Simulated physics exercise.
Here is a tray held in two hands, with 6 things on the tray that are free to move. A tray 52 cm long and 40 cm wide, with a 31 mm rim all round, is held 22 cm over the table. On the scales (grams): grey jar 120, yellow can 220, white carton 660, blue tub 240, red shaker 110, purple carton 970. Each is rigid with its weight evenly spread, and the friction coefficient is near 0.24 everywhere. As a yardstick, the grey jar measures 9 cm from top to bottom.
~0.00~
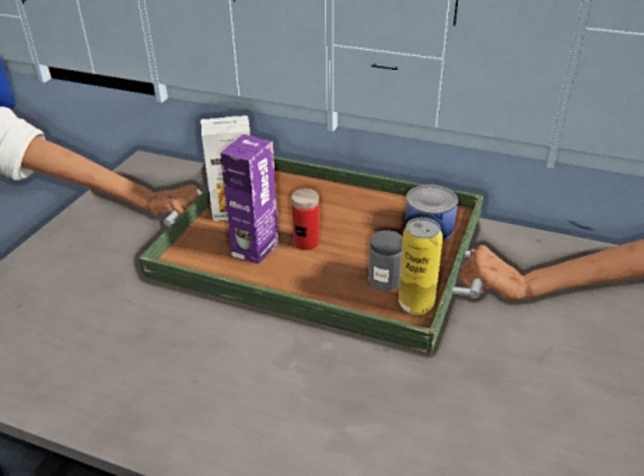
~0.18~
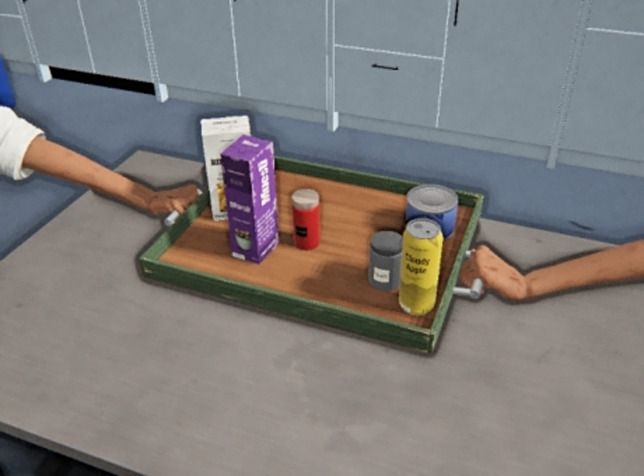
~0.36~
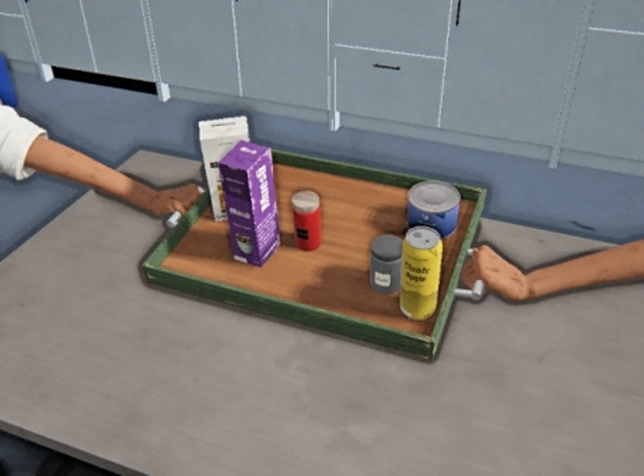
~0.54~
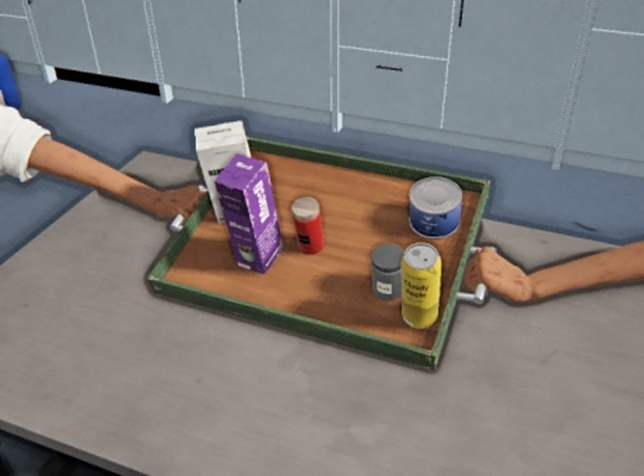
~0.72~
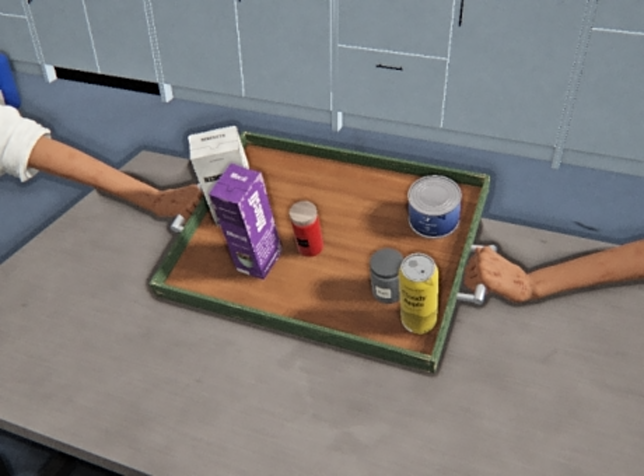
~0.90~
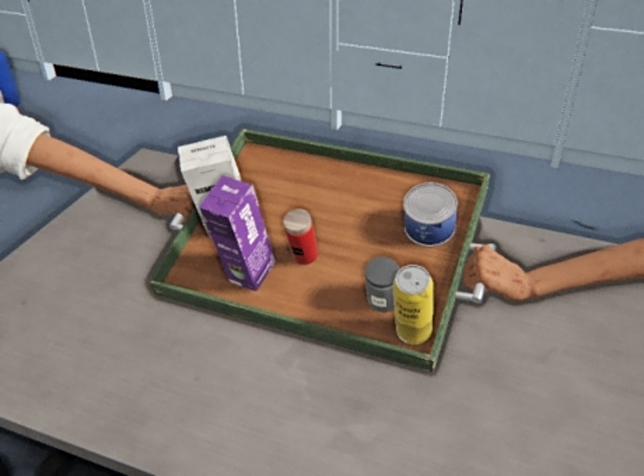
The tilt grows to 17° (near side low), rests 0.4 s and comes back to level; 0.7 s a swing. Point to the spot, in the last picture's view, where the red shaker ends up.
It ends at about (275, 267).
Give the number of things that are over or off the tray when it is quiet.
That comes to 1.
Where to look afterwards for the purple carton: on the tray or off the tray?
The purple carton finishes off the tray.
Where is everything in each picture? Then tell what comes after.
The first frame shows tray level; red shaker (306, 220); grey jar (386, 261).
The second frame shows tray level; white carton (231, 170); blue tub (431, 213).
The third frame shows tilt 5°, near edge down; purple carton (252, 206); grey jar (387, 265).
The fourth frame shows tilt 12°, near edge down; yellow can (420, 288); white carton (230, 174).
The fifth frame shows tilt 17°, near edge down; blue tub (434, 207); purple carton (248, 225).
The sixth frame shows tilt 17°, near edge down; red shaker (301, 238) slid 3 cm; grey jar (383, 285) slid 2 cm.
After 1.00 s, tilt 17°, near edge down; red shaker slid 5 cm near (297, 247); white carton slid 7 cm; purple carton slid 6 cm.
After 1.20 s, tilt 17°, near edge down; red shaker slid 11 cm near (284, 274); white carton slid 14 cm; purple carton tipped 7° from how it sat.
After 1.40 s, tilt 14°, near edge down; red shaker tipped 5° from how it sat near (274, 290); purple carton tipped 14° from how it sat; white carton tipped 5° from how it sat.
After 1.80 s, tray level; purple carton now off the tray; red shaker slid 15 cm near (275, 268); blue tub slid 20 cm.
At rest (2.4 s), off the tray, purple carton; not toppled but over 5 cm from the start, grey jar, white carton, blue tub and red shaker; the last one in place, give or take 5 cm. In the last view, red shaker near (275, 267).
